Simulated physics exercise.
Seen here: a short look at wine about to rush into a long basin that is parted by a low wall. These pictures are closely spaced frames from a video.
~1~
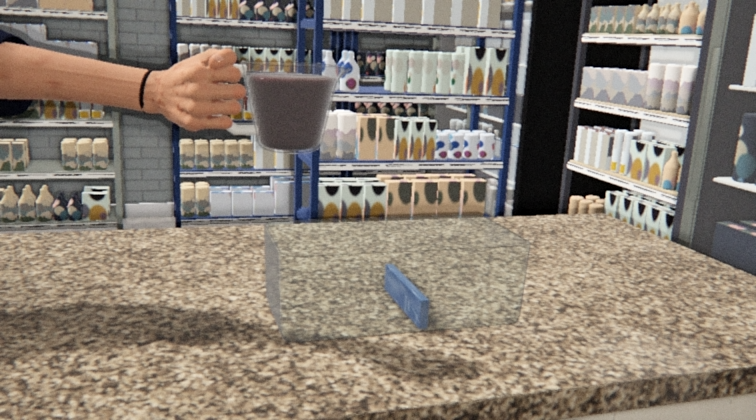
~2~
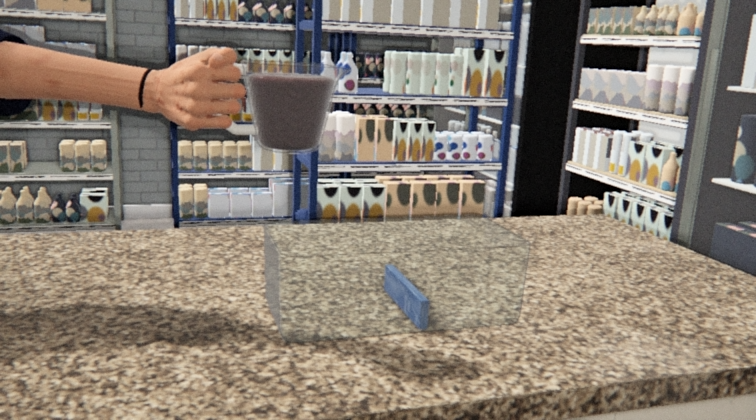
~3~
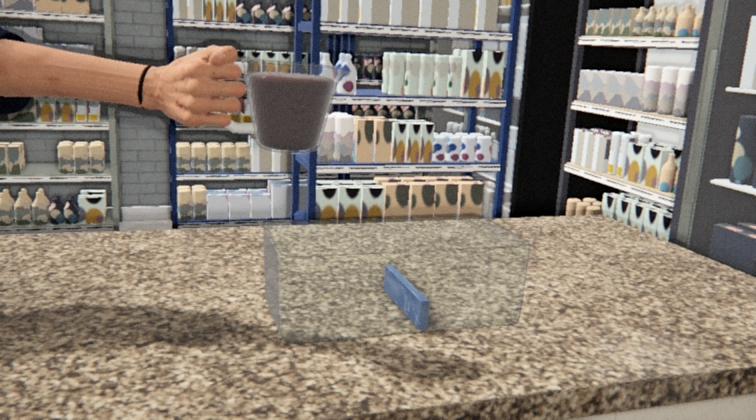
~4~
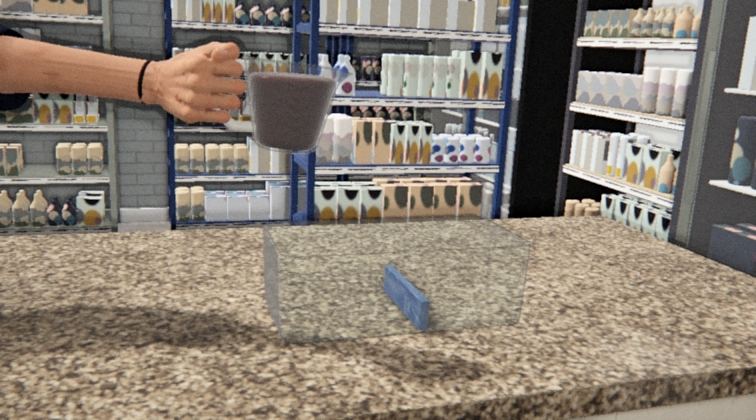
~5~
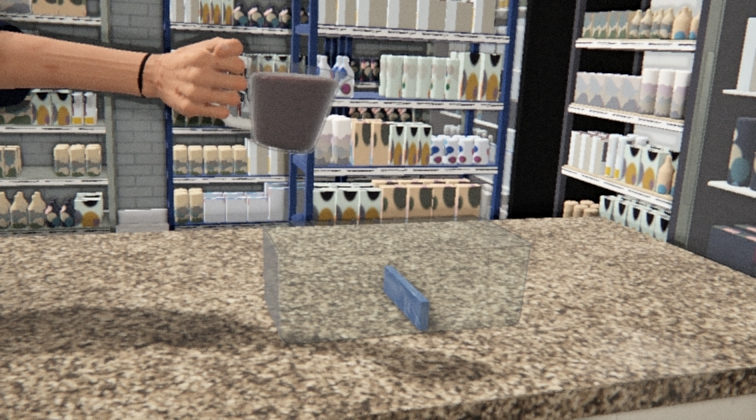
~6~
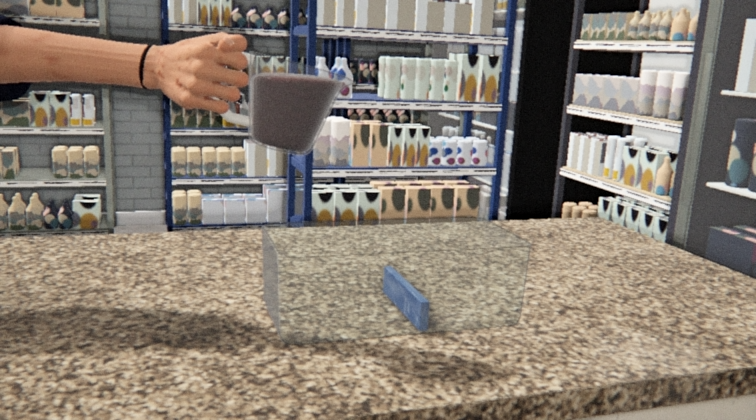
At the start, a hand at the upper left holds a cup of dark liquid upright above a clear basin with a low blue wall inside, set on a speckled counter before stocked shelves. The cup then tilts slightly to the right, gradually at first and then a little more, while the basin stays still.
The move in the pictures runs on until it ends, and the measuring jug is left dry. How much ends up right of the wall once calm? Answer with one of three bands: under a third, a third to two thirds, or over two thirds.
Under a third.
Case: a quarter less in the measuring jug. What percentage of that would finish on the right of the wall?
I'd reckon close to 5 %.
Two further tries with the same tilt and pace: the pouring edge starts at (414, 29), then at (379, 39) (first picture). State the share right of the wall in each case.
Start one gives close to 90 percent, start two close to 80 percent.
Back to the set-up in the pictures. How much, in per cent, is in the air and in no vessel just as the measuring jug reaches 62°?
25 %.
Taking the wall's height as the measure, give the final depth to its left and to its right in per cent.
Left near 40; right near 10.
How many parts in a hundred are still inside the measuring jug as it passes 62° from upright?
Amount still in: Approx. 70 %.
A moment on, the measuring jug is tipped part way and 69 per cent is still to pour, 7 is left of the wall and 0 right of it.
Next, the measuring jug is tipped on its side and 18 per cent is still to pour, 48 is left of the wall and 14 right of it.
Then the measuring jug is tipped on its side and 1 per cent is still to pour, 77 is left of the wall and 16 right of it.
Later the measuring jug is tipped on its side and 0 per cent is still to pour, 80 is left of the wall and 17 right of it.
In the end 80 per cent lies left of the wall, 17 right of it and 3 outside.
